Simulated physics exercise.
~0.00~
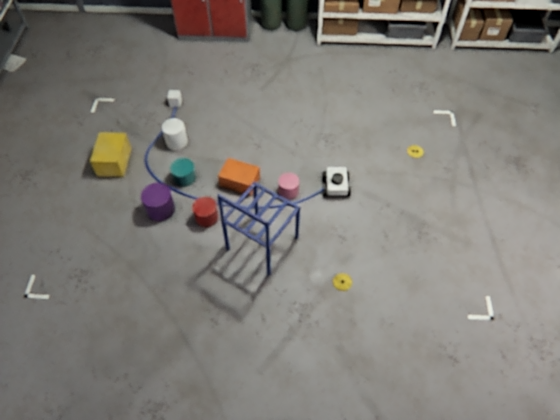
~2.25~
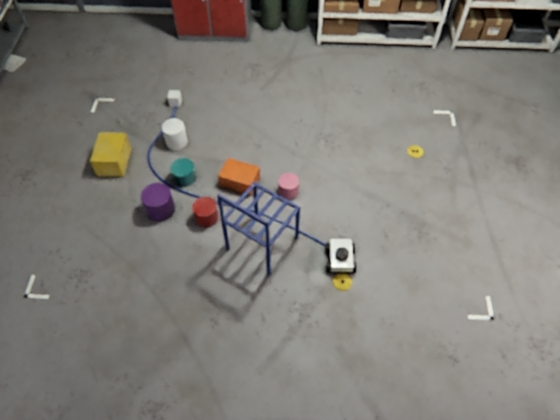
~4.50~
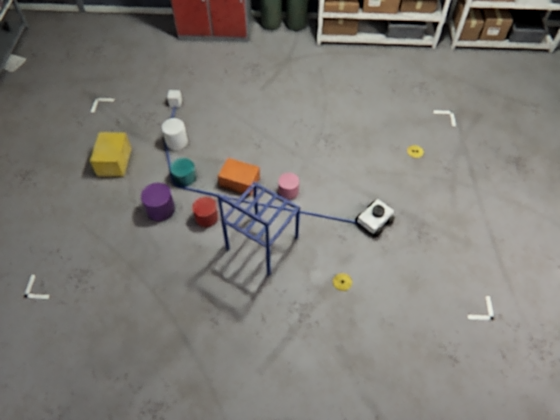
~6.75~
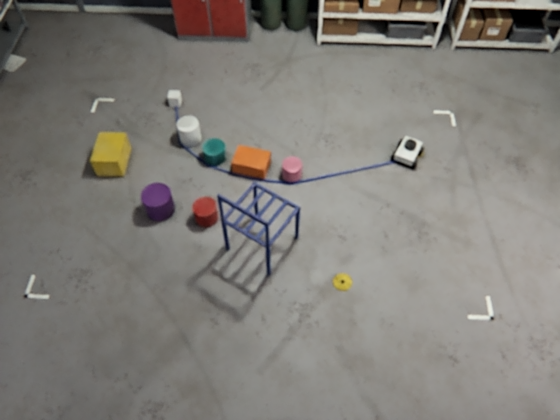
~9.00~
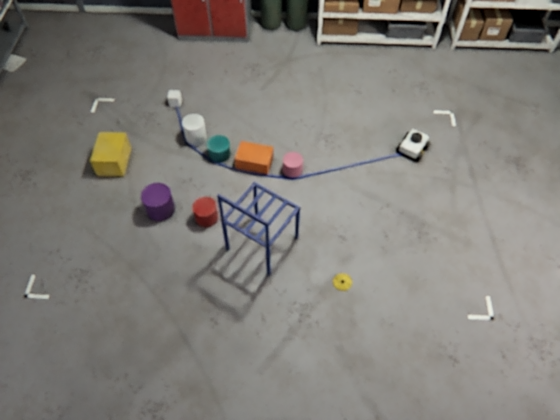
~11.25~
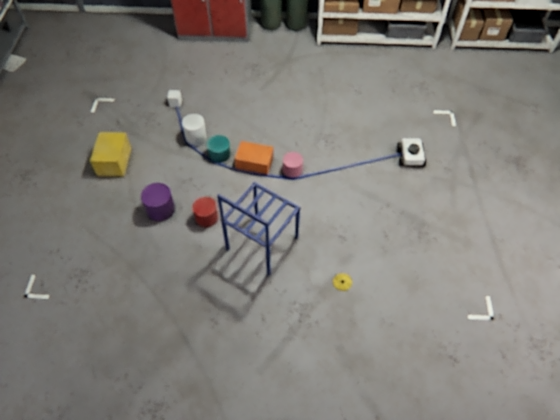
A small white wheeled cart trails a blue lead across a grey concrete floor, seen from high above, with shelves and a red cabinet along the back. The lead winds from a small white block at upper left past white, teal, purple, red and pink tubs, an orange crate and a blue chair-like frame, with a yellow crate at far left. The cart drives down to the lower yellow mark, then turns up and right to the other. The tightening lead drags the white, teal and pink tubs and orange crate slightly up or right. The cart stops there, everything upright.
